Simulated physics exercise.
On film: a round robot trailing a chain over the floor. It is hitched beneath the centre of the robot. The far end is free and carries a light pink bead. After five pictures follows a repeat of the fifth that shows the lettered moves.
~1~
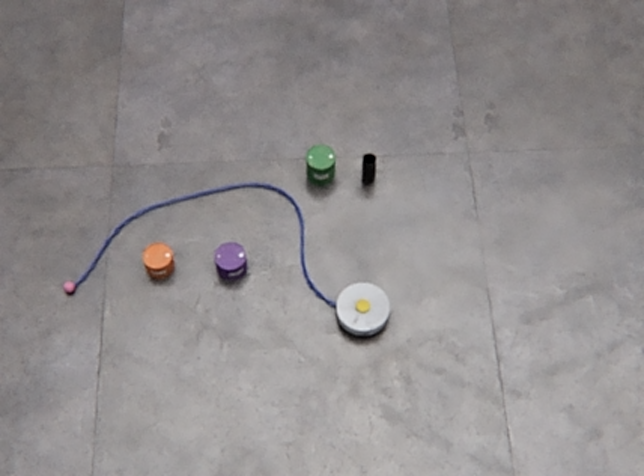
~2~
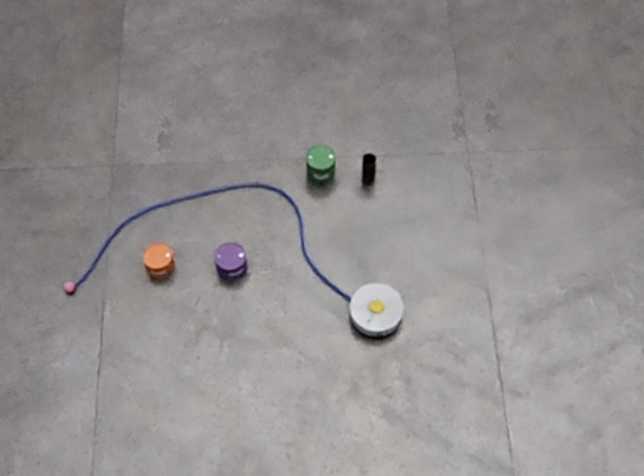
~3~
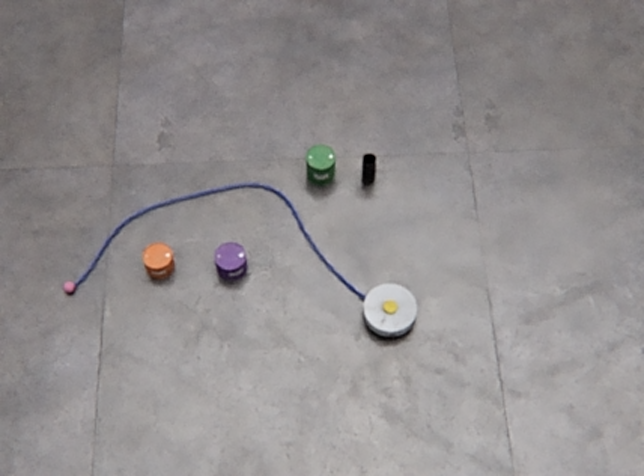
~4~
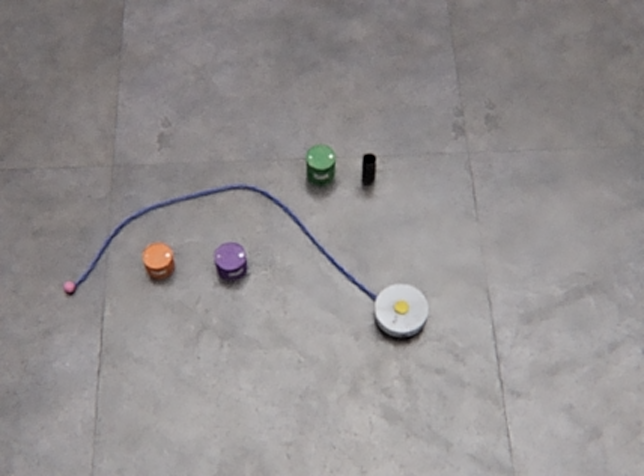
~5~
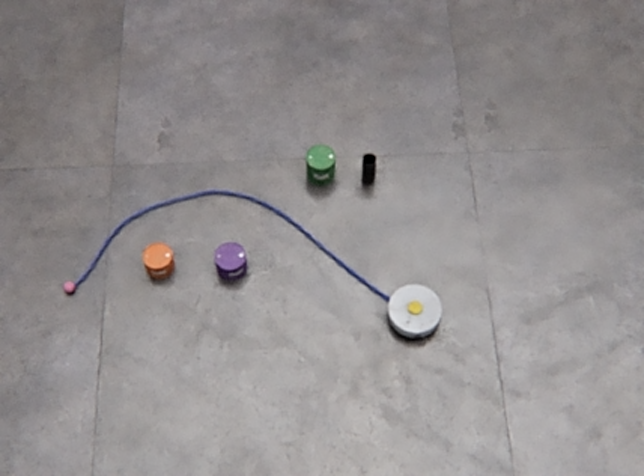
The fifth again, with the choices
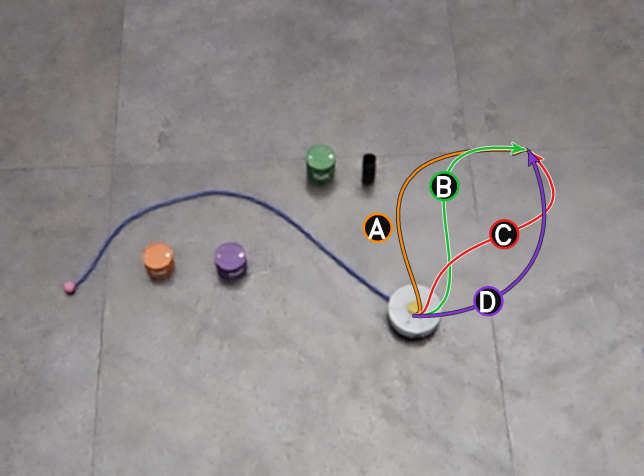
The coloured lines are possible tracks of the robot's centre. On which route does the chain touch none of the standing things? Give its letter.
Choose route C.
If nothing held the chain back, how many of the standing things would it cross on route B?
One.
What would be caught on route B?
The black post.
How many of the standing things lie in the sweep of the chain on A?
Two.
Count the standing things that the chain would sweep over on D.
In all, two.
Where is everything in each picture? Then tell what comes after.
In the first picture, purple pot (231, 261); black post (369, 169); robot (363, 310).
In the second picture, robot (376, 310); green keg (321, 165).
In the third picture, robot (390, 311); purple pot (231, 261).
In the fourth picture, robot (401, 311); free end (69, 287).
In the fifth picture, robot (415, 312); orange tub (159, 261); purple pot (231, 261); black post (369, 169).
On the copy, A from (414, 316) via (403, 189) to (526, 150); B from (414, 316) via (444, 212) to (524, 149); C from (414, 316) via (504, 234) to (531, 153); D from (414, 316) via (531, 263) to (529, 152).
On C. First, robot (475, 243), middle of the chain (256, 219), free end (72, 285).
Then, robot (553, 198), middle of the chain (338, 232), free end (125, 252).
Finally, robot (530, 145), middle of the chain (349, 231), free end (136, 249); nothing has been touched.
By contrast, A meets the green keg and black post; B meets the black post; D meets the orange tub and purple pot.
